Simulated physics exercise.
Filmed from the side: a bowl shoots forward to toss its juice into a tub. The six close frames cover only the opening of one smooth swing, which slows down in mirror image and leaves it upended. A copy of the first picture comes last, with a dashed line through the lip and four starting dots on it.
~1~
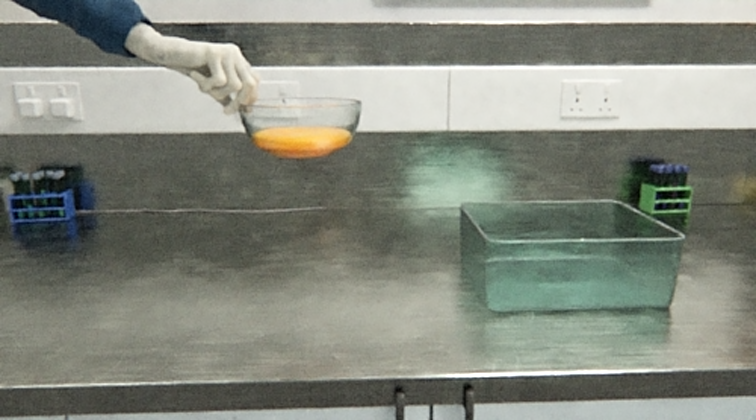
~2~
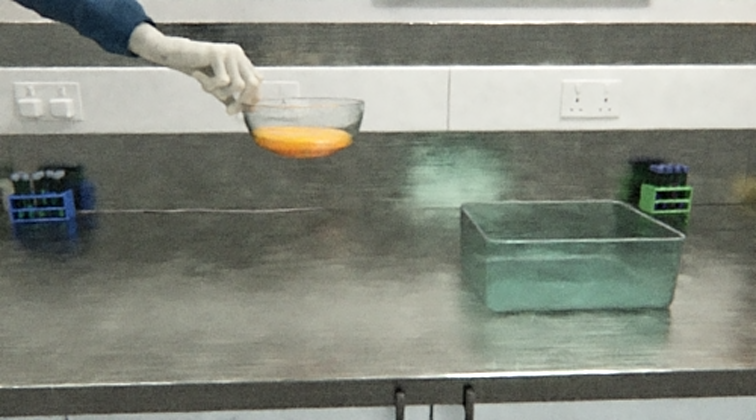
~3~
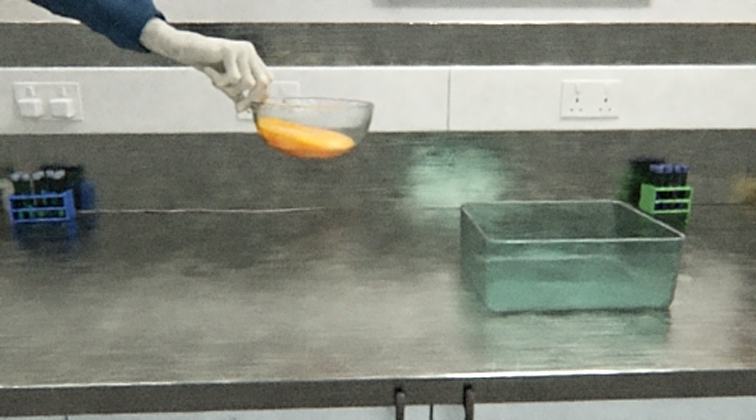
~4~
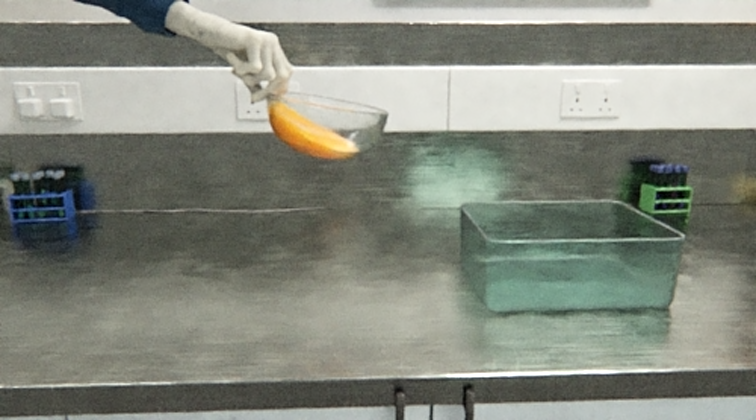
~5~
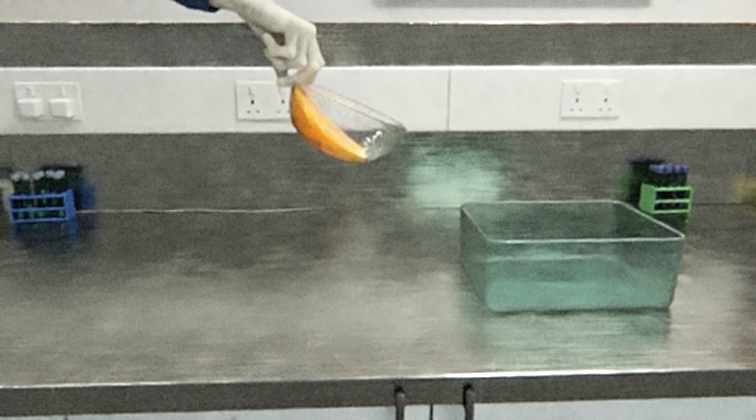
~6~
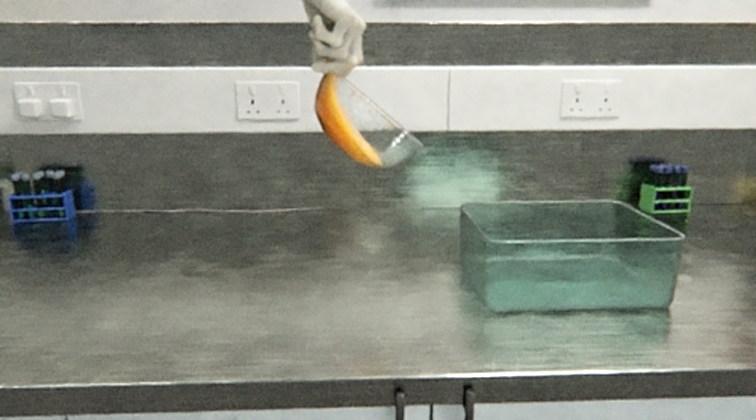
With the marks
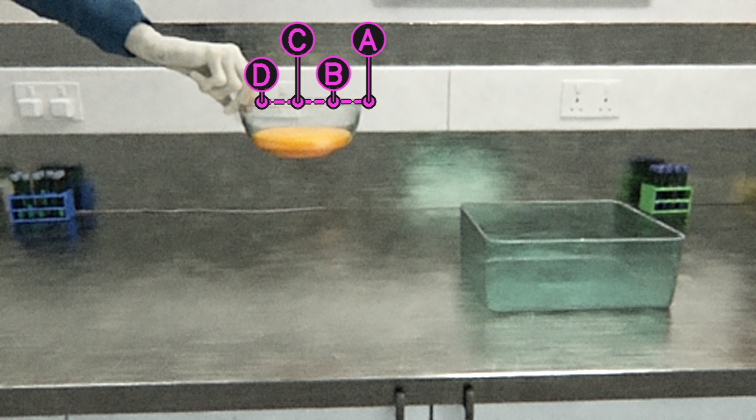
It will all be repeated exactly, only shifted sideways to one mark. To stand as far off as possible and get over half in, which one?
B is the one.
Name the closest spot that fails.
C it is.
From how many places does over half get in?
Two.
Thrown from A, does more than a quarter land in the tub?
Yes, it does.
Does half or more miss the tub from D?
Yes.
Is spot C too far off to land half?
Yes.
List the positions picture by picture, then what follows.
The first picture shows upright, lip at (360, 101); tub from (484, 308) to (671, 305); nothing has left yet.
The second picture shows upright, lip at (363, 101); nothing has left yet.
The third picture shows tipped about 2°, lip at (372, 103); nothing has left yet.
The fourth picture shows tipped about 10°, lip at (387, 112); nothing has left yet.
The fifth picture shows tipped about 23°, lip at (405, 126); nothing has left yet.
The sixth picture shows tipped about 40°, lip at (421, 144); juice is over the rim, down to (334, 70).
In magenta, A at (368, 101); B at (333, 101); C at (297, 101); D at (261, 102).
With A, about 82 % lands in the tub, 5 % falls short and 13 % goes beside or beyond.
With B, about 74 % lands in the tub, 17 % falls short and 9 % goes beside or beyond.
With C, about 21 % lands in the tub, 75 % falls short and 4 % goes beside or beyond.
With D, about 5 % lands in the tub, 92 % falls short and 3 % goes beside or beyond.
